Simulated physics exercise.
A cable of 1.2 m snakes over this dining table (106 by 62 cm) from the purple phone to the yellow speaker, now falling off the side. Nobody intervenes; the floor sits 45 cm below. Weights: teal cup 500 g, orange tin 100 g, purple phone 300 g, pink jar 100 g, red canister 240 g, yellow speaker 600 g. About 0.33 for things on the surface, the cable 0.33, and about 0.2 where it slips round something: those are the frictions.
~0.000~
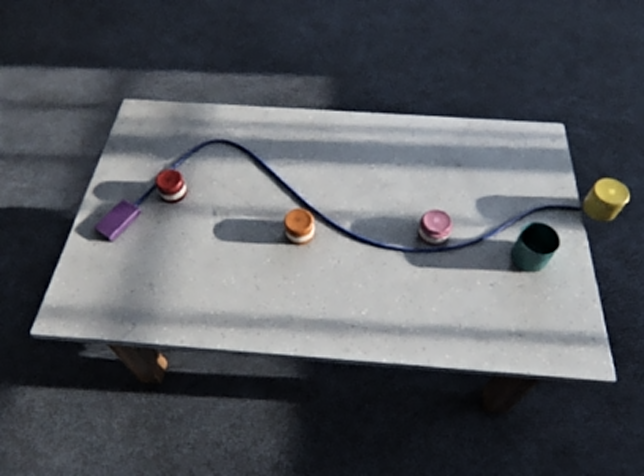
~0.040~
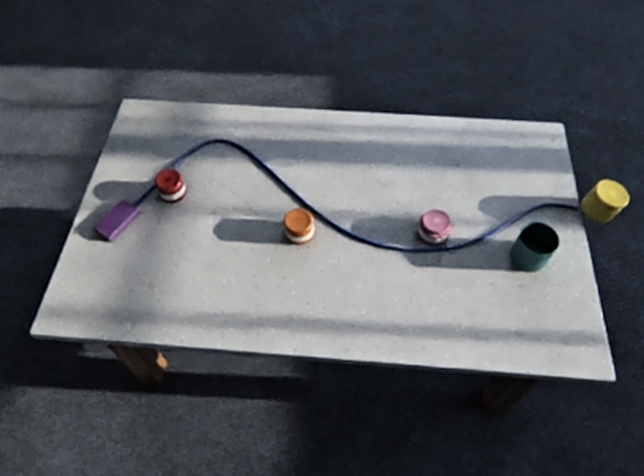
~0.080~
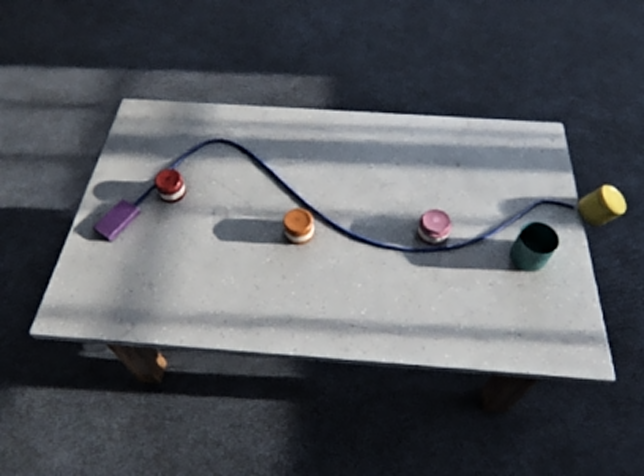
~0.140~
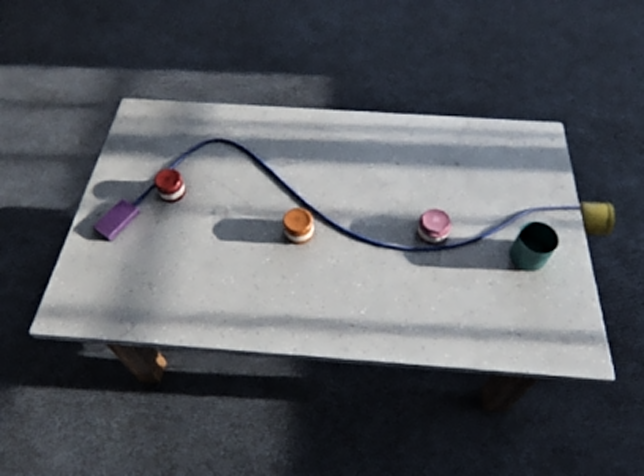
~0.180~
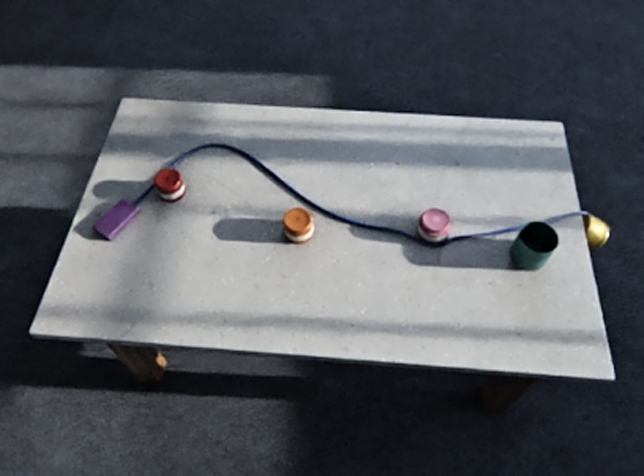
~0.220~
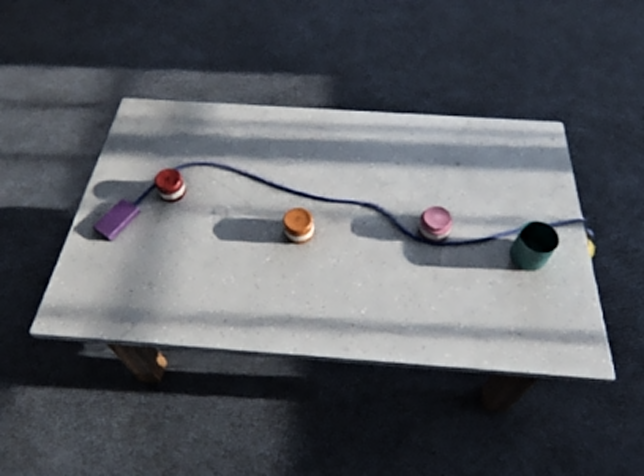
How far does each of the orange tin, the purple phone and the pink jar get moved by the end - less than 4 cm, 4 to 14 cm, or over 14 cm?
The orange tin moves less than 4 cm, the purple phone moves over 14 cm, the pink jar moves over 14 cm.
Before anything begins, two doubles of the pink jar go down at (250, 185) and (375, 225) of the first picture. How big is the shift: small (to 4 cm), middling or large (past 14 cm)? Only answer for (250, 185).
Big.
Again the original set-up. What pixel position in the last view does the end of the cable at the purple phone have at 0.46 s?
Pixel estimate: (211, 206).
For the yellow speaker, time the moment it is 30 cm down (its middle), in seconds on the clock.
Time: 0.32 s.
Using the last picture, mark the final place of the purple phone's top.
Somewhere around (288, 172) is where it ends up.
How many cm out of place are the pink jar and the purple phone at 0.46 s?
Pink jar roughly 20 cm, purple phone roughly 15 cm.
After 0.5 s, the cable's tail end at (211, 206); pink jar 19 cm off its start, purple phone 17 cm off its start, red canister 16 cm off its start.
After 0.7 s, the cable's tail end at (270, 191); purple phone 36 cm off its start, pink jar 27 cm off its start, red canister 22 cm off its start.
After 1.0 s, the cable's tail end at (275, 189); purple phone 37 cm off its start at (288, 172), pink jar 27 cm off its start at (466, 125), red canister 22 cm off its start at (190, 264).
After 1.2 s, the cable's tail end at (275, 189); purple phone 37 cm off its start, pink jar 27 cm off its start, red canister 22 cm off its start.
After 2.4 s, the cable's tail end at (275, 189); purple phone 37 cm off its start at (288, 172), pink jar 27 cm off its start at (466, 124), orange tin 0 cm off its start at (298, 220), red canister 22 cm off its start at (190, 264).
